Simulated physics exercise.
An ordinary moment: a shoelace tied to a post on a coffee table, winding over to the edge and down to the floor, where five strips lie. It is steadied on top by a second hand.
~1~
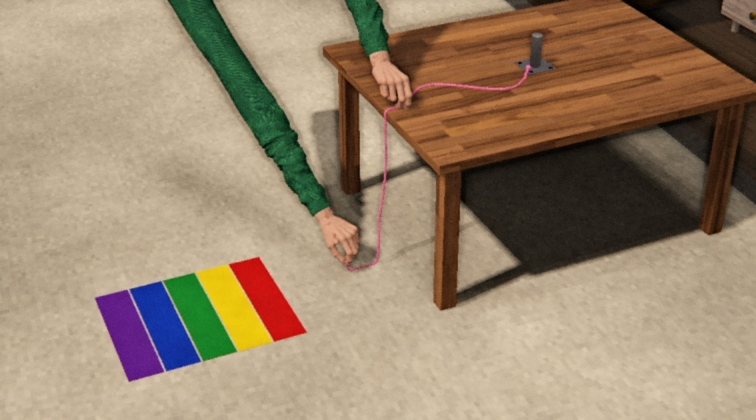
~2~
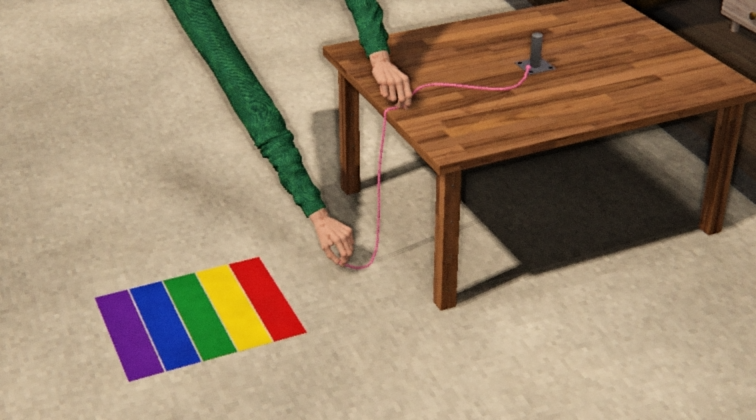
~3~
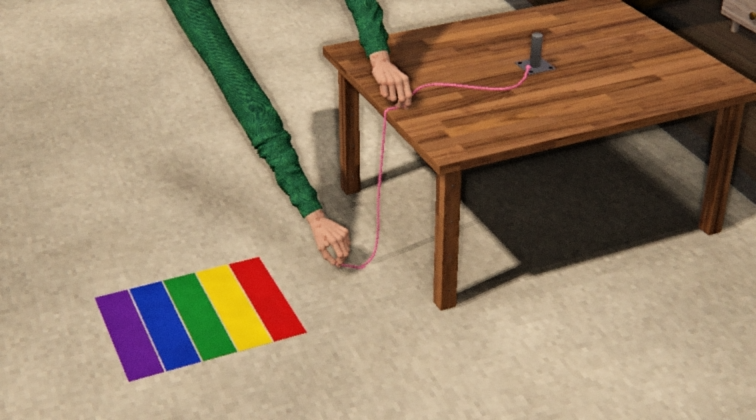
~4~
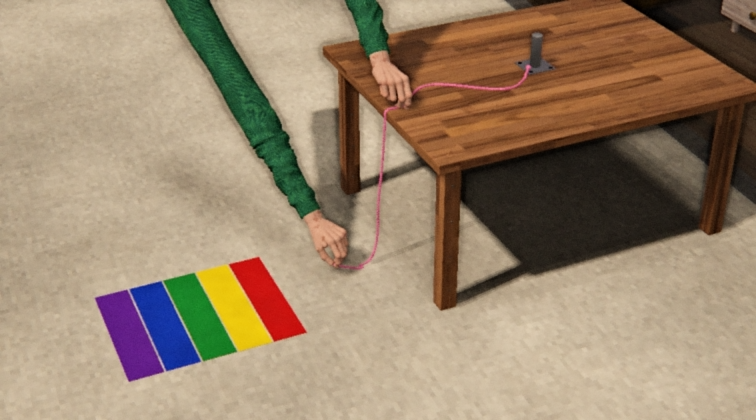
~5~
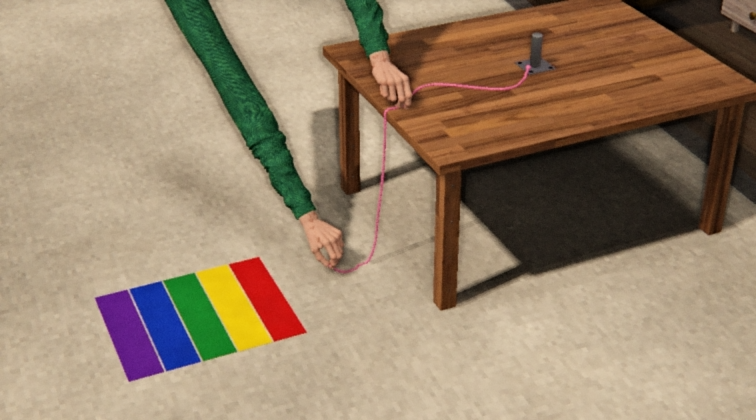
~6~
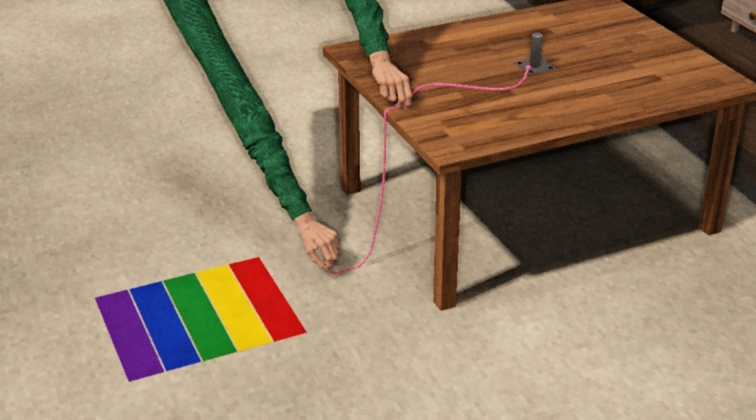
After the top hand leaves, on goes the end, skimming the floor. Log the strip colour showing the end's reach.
Reach: Green strip.
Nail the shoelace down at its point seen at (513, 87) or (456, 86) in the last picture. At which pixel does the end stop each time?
Respectively (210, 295) and (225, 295).
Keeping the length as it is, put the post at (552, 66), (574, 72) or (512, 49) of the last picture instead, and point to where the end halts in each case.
Places per try: (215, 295); (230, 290); (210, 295).
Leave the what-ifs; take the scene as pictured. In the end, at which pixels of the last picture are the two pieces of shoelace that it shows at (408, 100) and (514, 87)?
The first ends at (380, 112) and the second at (487, 78).
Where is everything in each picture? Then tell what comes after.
End (346, 261); red (282, 322); yellow (248, 332); green (212, 341); blue (177, 351); purple (140, 361), in the first picture.
End (340, 263); shoelace through (522, 81) (467, 87) (411, 96) (383, 134) (379, 196) (376, 250), in the second picture.
End (336, 264), in the third picture.
End (334, 264); shoelace through (522, 81) (467, 87) (411, 96) (384, 134) (379, 196) (375, 250), in the fourth picture.
End (330, 265), in the fifth picture.
End (325, 267); shoelace through (522, 81) (467, 87) (411, 96) (385, 134) (382, 195) (371, 250), in the sixth picture.
Early on, end near (264, 282); over red.
Midway, end near (221, 293); over yellow.
At the end of the slack, end near (194, 300); over green. Over green.
